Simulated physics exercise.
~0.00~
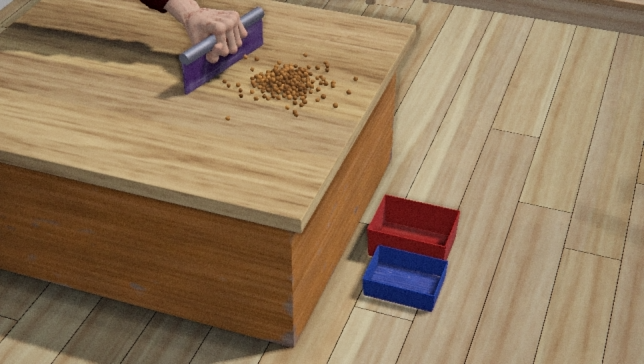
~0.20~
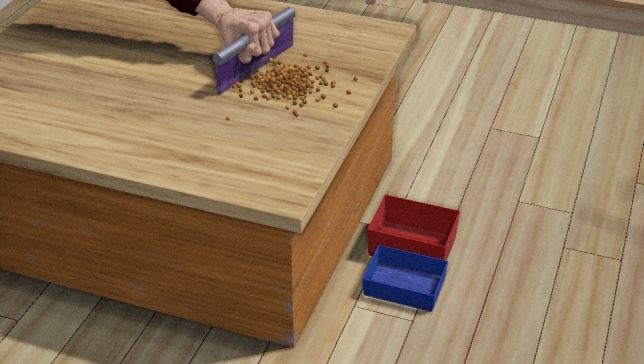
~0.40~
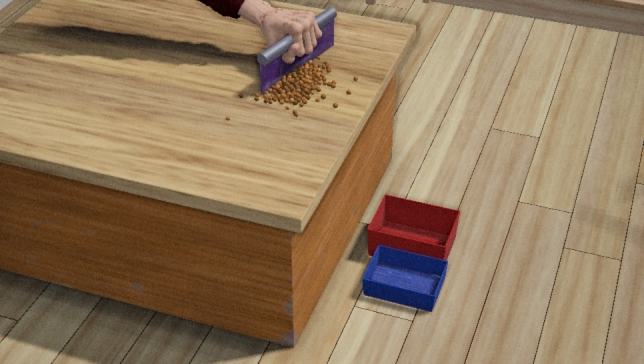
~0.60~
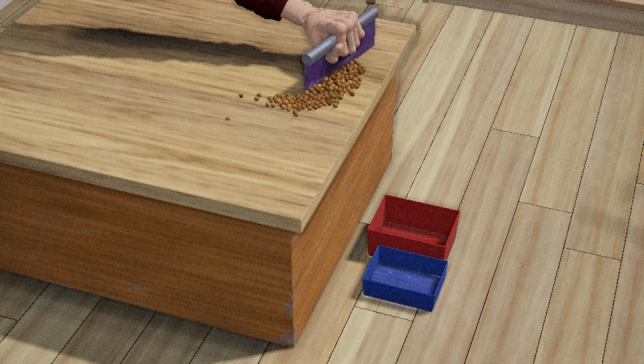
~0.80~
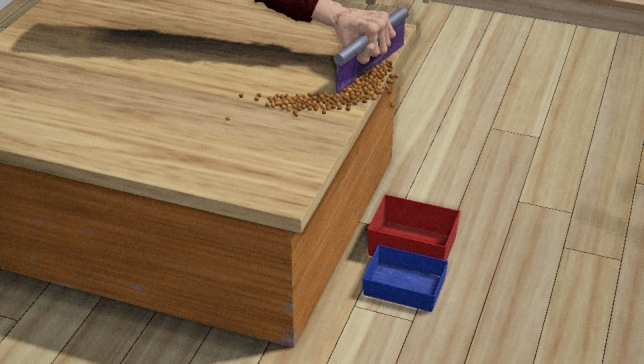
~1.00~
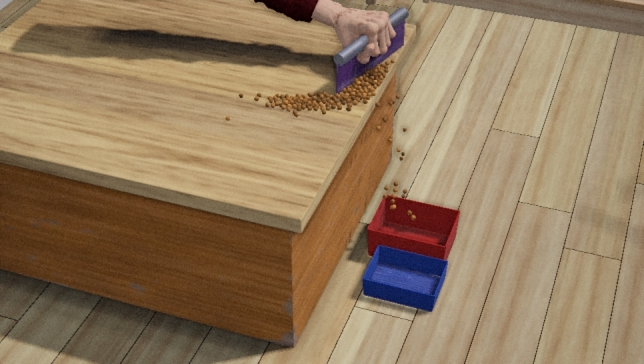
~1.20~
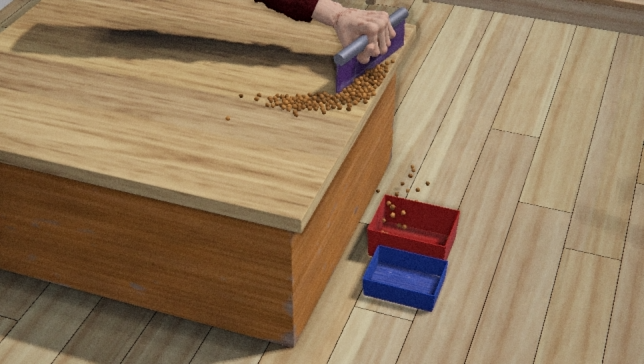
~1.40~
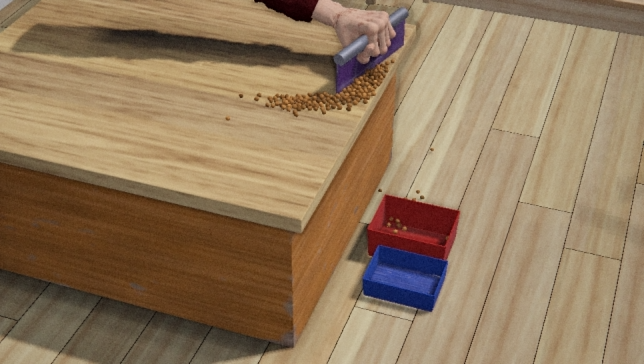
A hand pushing roasted chickpeas rightward with a purple scraper, stopping at the table edge as a few fall, some into a red tin.
